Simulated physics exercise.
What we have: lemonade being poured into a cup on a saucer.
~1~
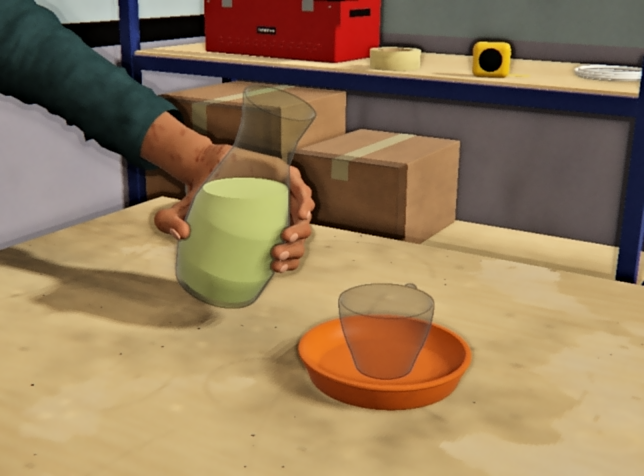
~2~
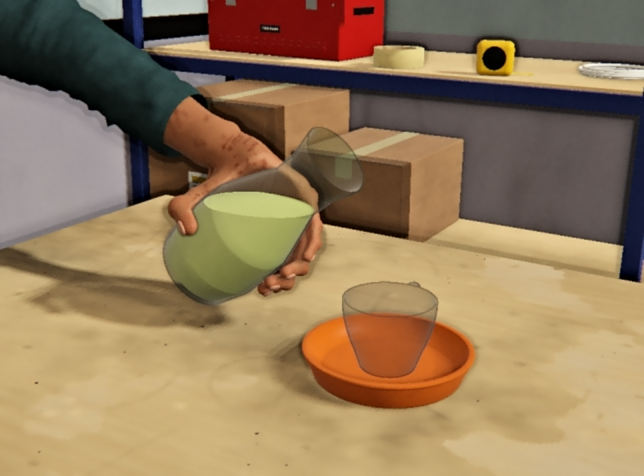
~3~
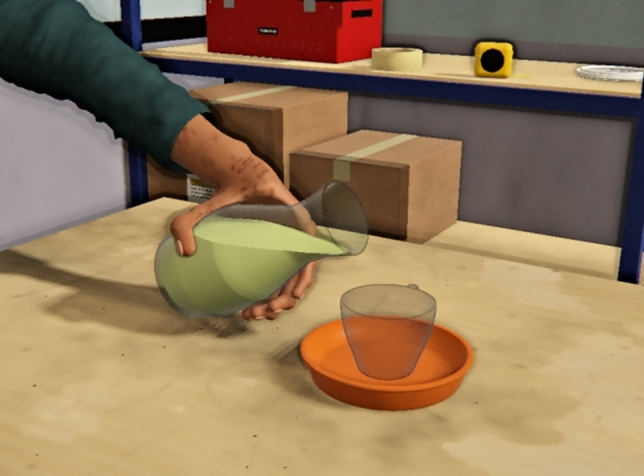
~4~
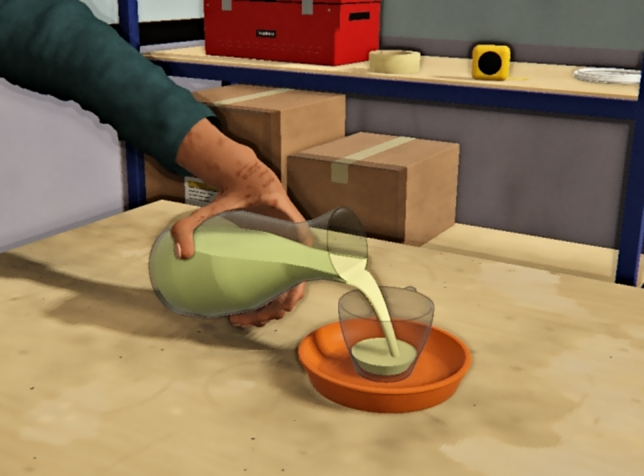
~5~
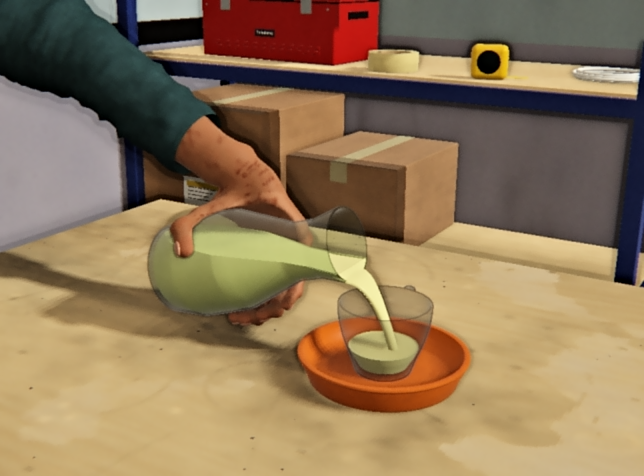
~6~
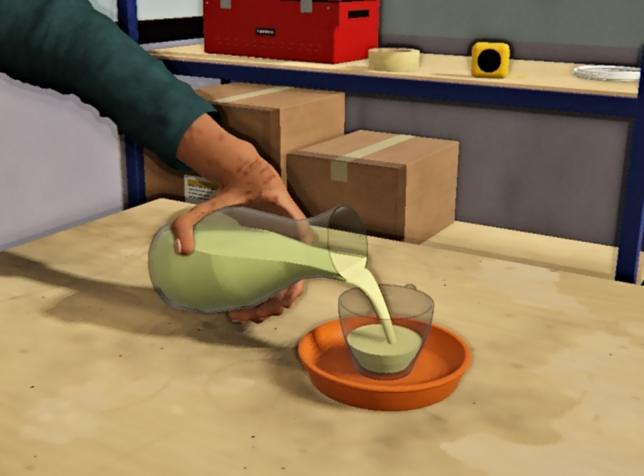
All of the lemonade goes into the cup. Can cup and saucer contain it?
In the end it floods on to the top.
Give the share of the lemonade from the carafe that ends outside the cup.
Close to 65 %.
Shortly, the cup is full to the brim; the saucer is wet, with room to spare.
Then, the cup is full to the brim; the saucer is full and running over.
At the finish, the cup is full to the brim; the saucer is full and running over.
